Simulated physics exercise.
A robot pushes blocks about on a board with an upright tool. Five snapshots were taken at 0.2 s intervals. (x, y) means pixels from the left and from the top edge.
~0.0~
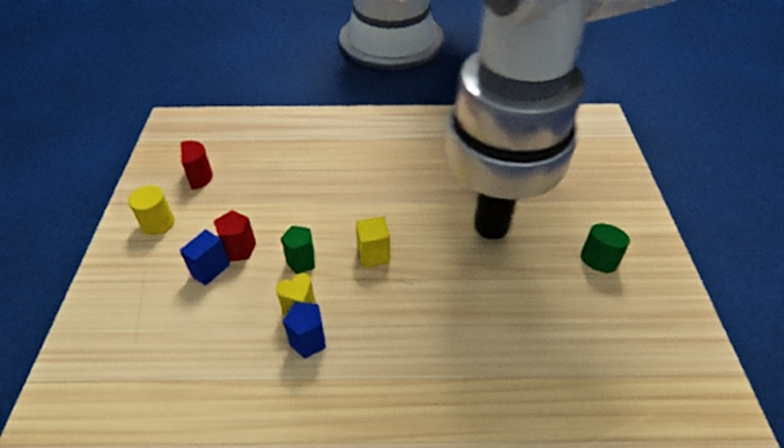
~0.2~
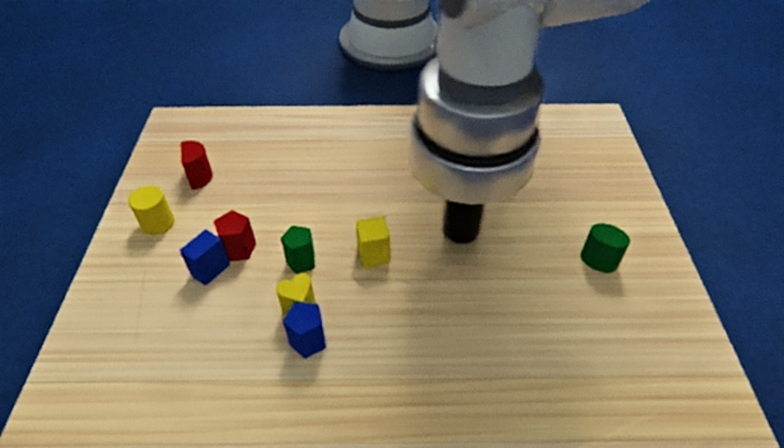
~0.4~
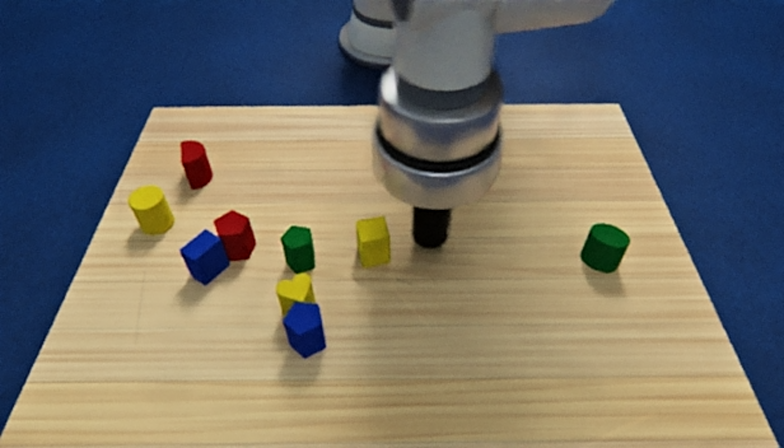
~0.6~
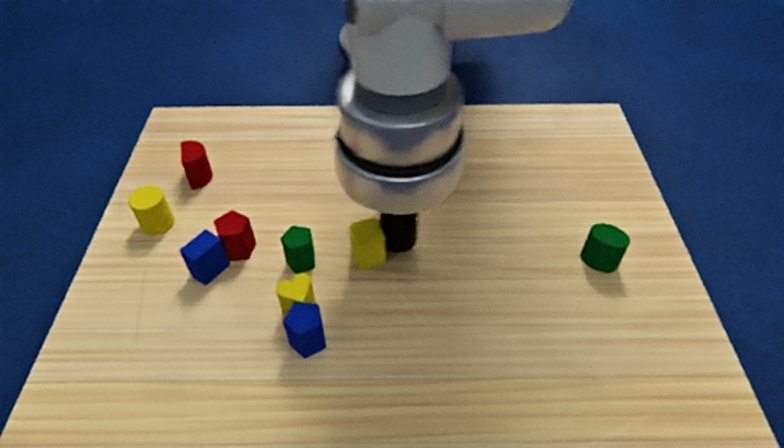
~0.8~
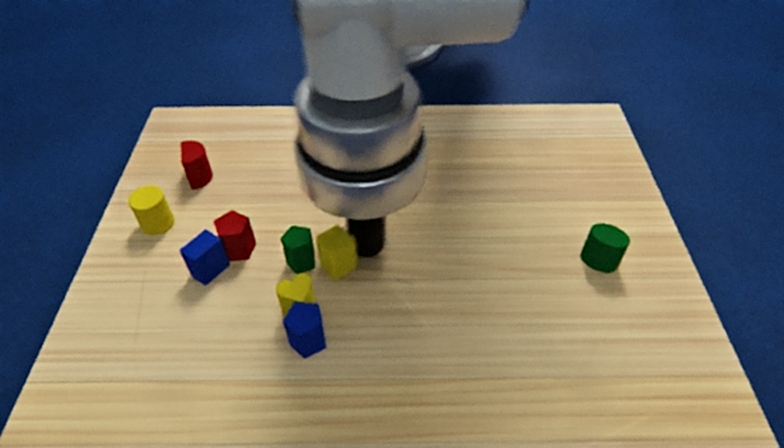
On a wooden board scattered with small colored blocks, a robot arm with a black upright tool moved left across the open space, met the yellow square block and pushed it left toward the green pentagonal one.
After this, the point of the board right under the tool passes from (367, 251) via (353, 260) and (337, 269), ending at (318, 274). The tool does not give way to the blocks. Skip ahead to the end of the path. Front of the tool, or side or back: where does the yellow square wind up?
It keeps leading.
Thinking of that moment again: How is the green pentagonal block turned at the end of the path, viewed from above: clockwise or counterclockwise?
Answer: Clockwise.
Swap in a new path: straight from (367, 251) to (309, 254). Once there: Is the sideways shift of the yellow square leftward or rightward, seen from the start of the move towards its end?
Off to the left side.
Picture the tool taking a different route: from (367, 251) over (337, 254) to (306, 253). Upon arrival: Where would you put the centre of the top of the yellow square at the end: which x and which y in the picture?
Its top face will be centred at roughly (301, 256).
On the path given first. Halfway along, tool (344, 258); green pentagonal block (284, 237), turned 40° clockwise; yellow square (309, 252), turned 15° clockwise.
At the end, tool (317, 267); yellow heart in place; green pentagonal block (282, 237), turned 55° clockwise; yellow square (281, 264).
